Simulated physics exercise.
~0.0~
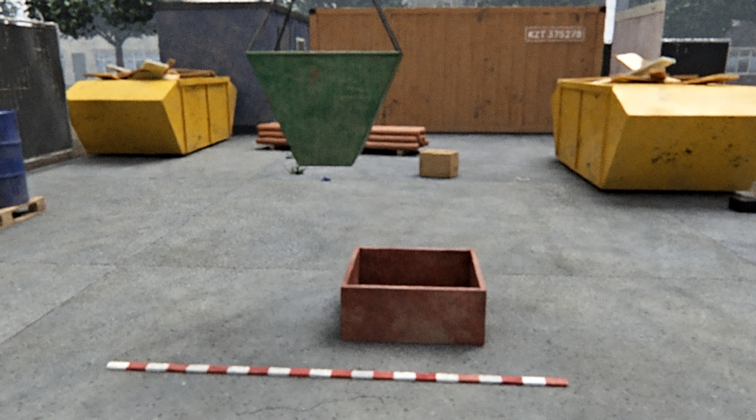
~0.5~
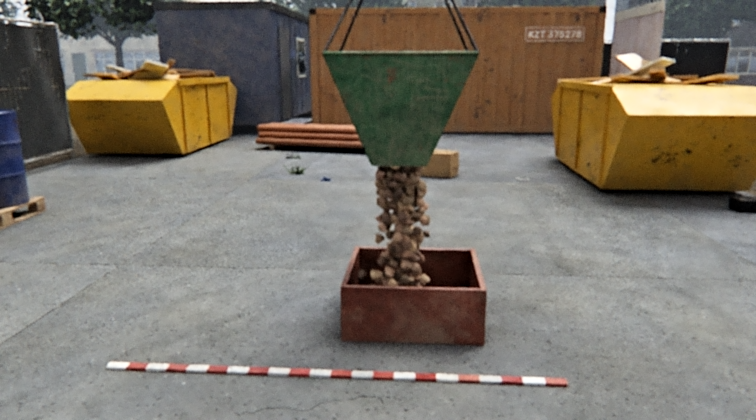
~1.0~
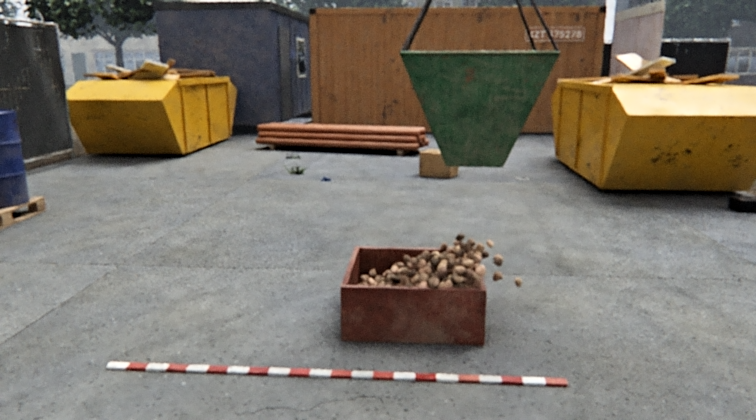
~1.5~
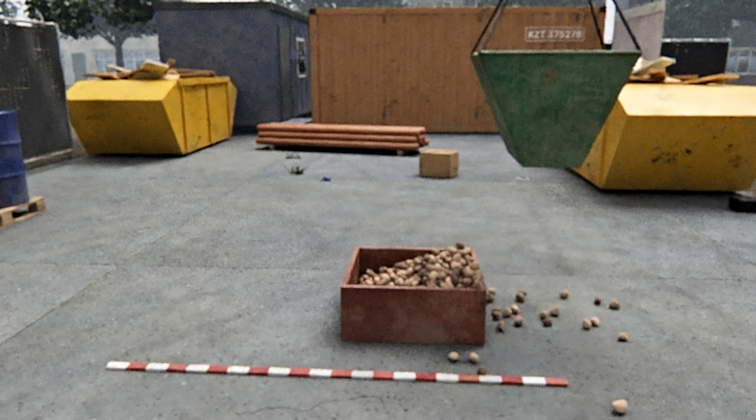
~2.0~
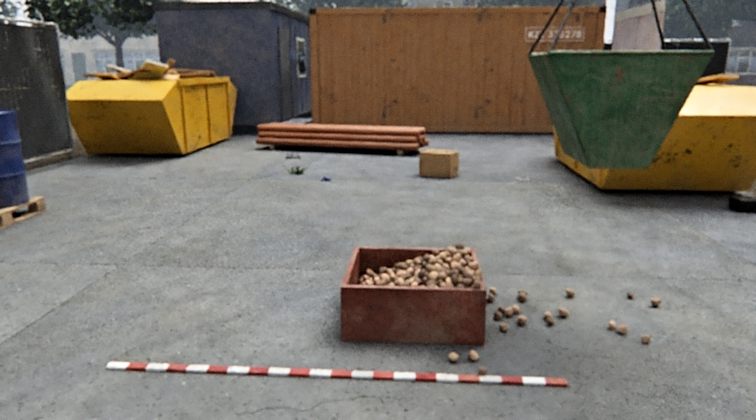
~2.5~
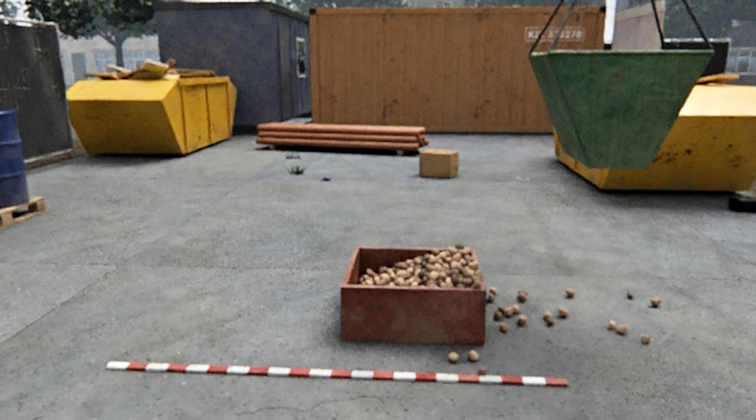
A paved outdoor yard is seen from a fixed, slightly raised viewpoint, with an orange-brown container, stacked reddish pipes and a cardboard-coloured box behind, and a yellow skip on either side. An open rusty-red bin stands in the middle, behind a red and white striped staff. A green tapered skip hanging from cables moves rightwards and pours round brownish stones from its bottom into the bin. The stones heap up towards the bin's right side, and some spill over and scatter on the ground. The emptied skip travels on and stops at the right, leaving most stones in the bin.
